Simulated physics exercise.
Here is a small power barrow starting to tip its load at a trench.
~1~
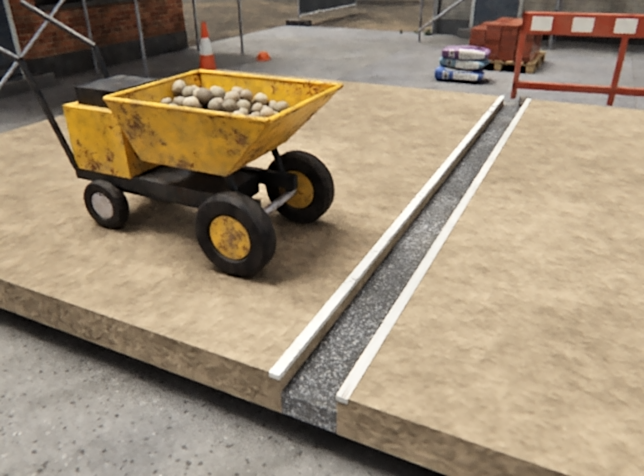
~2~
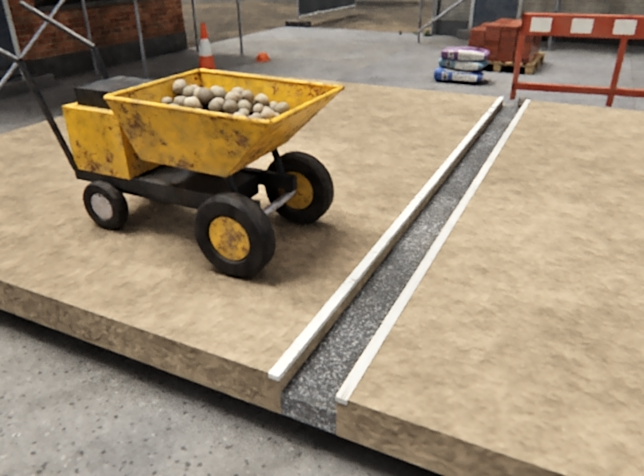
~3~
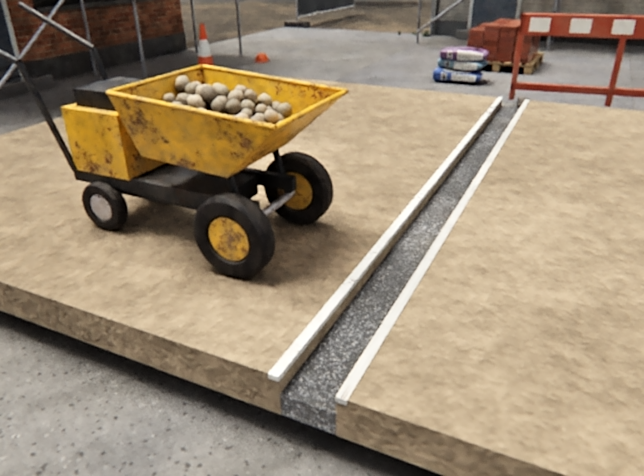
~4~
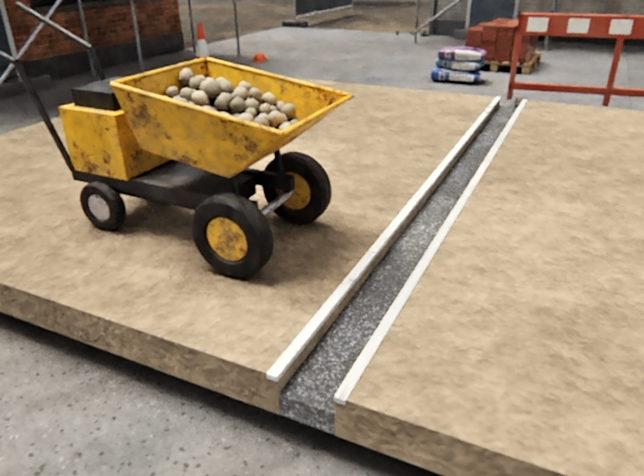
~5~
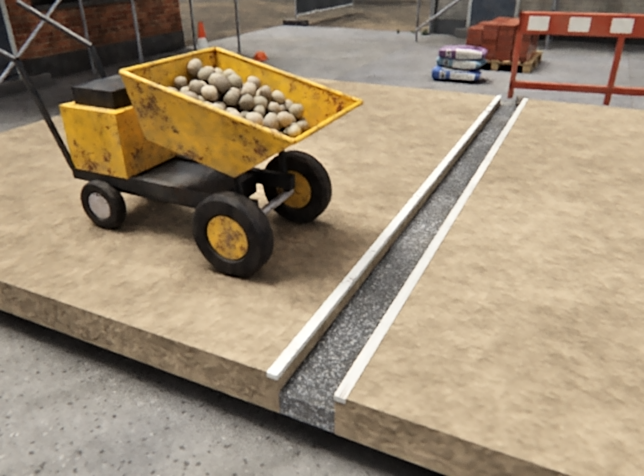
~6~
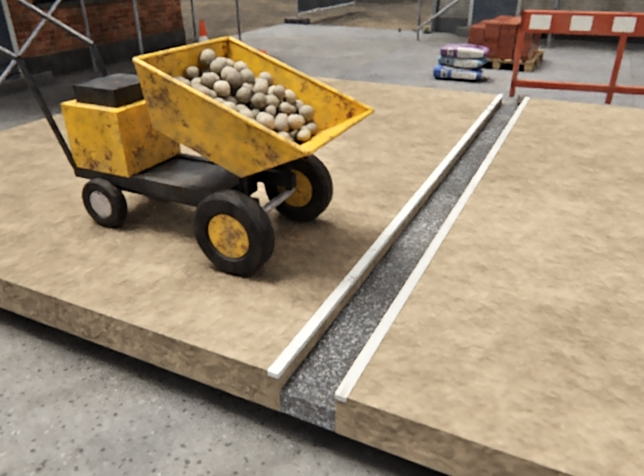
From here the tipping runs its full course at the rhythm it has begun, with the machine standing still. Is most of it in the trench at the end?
The trench takes under half.
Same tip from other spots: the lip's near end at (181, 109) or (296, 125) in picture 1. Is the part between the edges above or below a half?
One: Below a half. Two: Under half.
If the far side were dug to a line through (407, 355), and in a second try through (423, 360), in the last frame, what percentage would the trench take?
Near 70 % and 80 %.
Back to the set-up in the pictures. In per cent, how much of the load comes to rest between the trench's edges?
About 35 per cent.
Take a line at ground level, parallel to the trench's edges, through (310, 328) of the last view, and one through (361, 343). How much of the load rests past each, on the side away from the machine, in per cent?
Near 80 % and 50 %.
Soon, skip tipped steeply; all in the skip.
A while on, skip tipped right over; about half in the skip; about a quarter in or heaped over the trench; about a quarter beyond it; a stray few falling.
Towards the end, skip tipped right over; about a quarter in the skip; about a third in or heaped over the trench; about half beyond it.
Finally, skip tipped right over; about a quarter in the skip; about a third in or heaped over the trench; about half beyond it.
